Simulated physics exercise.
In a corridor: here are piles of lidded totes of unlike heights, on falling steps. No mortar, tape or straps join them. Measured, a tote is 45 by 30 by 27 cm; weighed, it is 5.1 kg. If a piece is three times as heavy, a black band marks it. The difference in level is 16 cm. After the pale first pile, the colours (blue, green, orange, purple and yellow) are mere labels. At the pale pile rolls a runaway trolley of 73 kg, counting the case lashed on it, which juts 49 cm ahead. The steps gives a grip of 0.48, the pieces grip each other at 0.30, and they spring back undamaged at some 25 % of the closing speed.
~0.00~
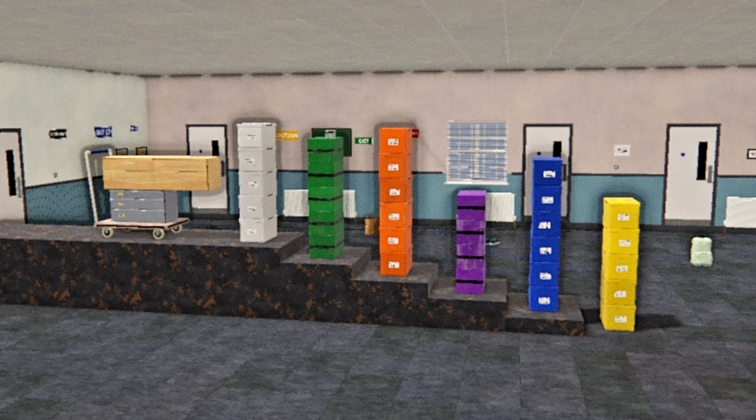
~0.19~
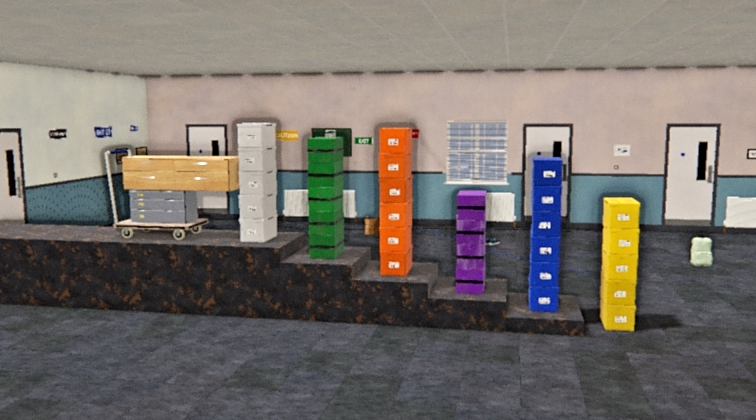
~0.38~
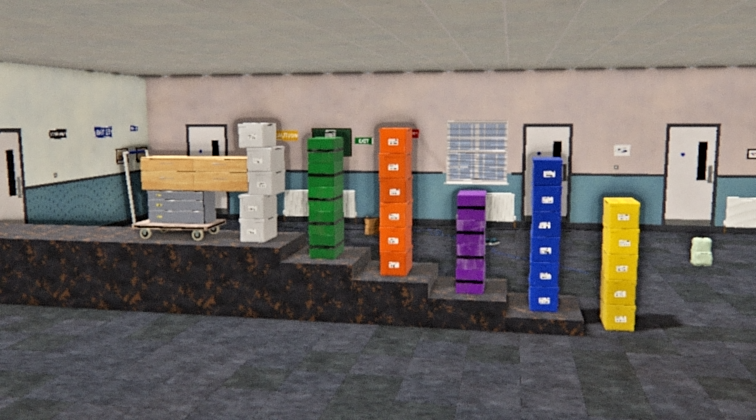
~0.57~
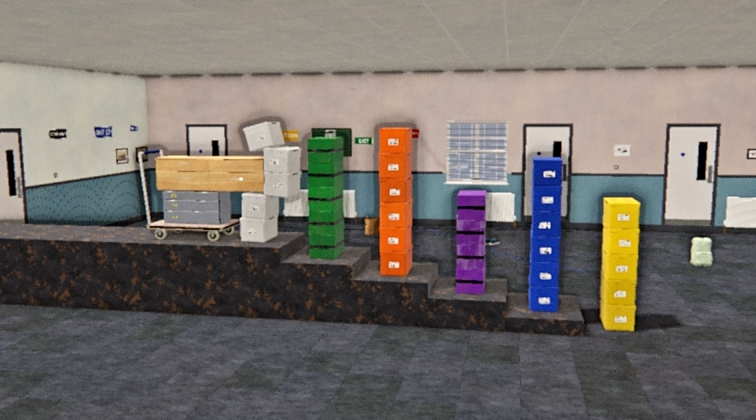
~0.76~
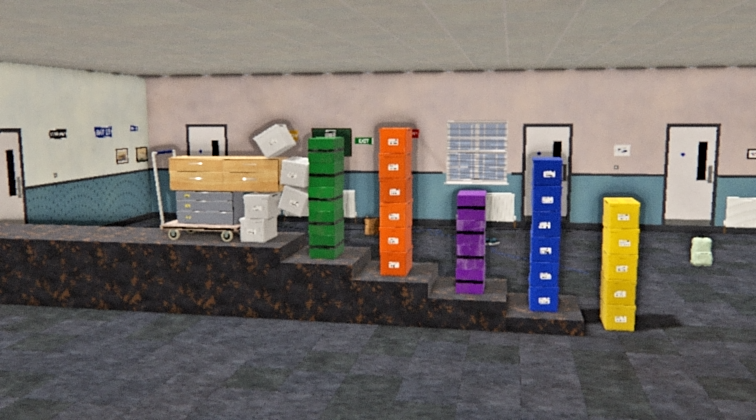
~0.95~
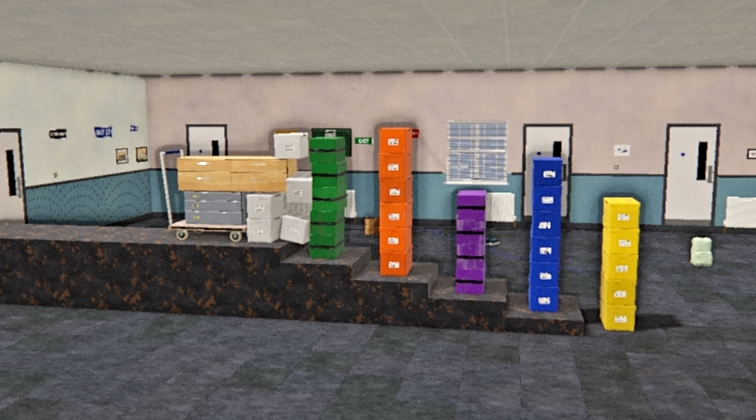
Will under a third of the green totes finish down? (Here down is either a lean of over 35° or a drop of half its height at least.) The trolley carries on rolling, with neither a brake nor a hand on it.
Yes, fewer than one in three.
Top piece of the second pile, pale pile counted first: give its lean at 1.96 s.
Measured from upright, roughly 0°.
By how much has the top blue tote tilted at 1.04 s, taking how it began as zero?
Some 0 degrees.
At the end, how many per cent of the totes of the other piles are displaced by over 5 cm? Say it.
It is 10 per cent.
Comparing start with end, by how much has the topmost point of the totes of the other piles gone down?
About 0 cm lower.
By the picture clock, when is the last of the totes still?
About 3.0 s.
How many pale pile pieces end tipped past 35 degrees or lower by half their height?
Tally of pale pieces: 3.
After 1.04 s, 3 of the pale pile down; none of the 5 green totes down (0 of 26 in all colours); top green tote 41 mm from its place.
After 1.96 s, 3 of the pale pile down; none of the 5 green totes down (0 of 26 in all colours); top green tote 8 cm from its place.
In the end (3.0 s), 3 of the pale pile down; none of the 5 green totes down (0 of 26 in all colours); top green tote 8 cm from its place; top blue tote unmoved. That is 0 per cent. From the last view, middles, top green tote near (333, 150), top blue tote near (547, 171).
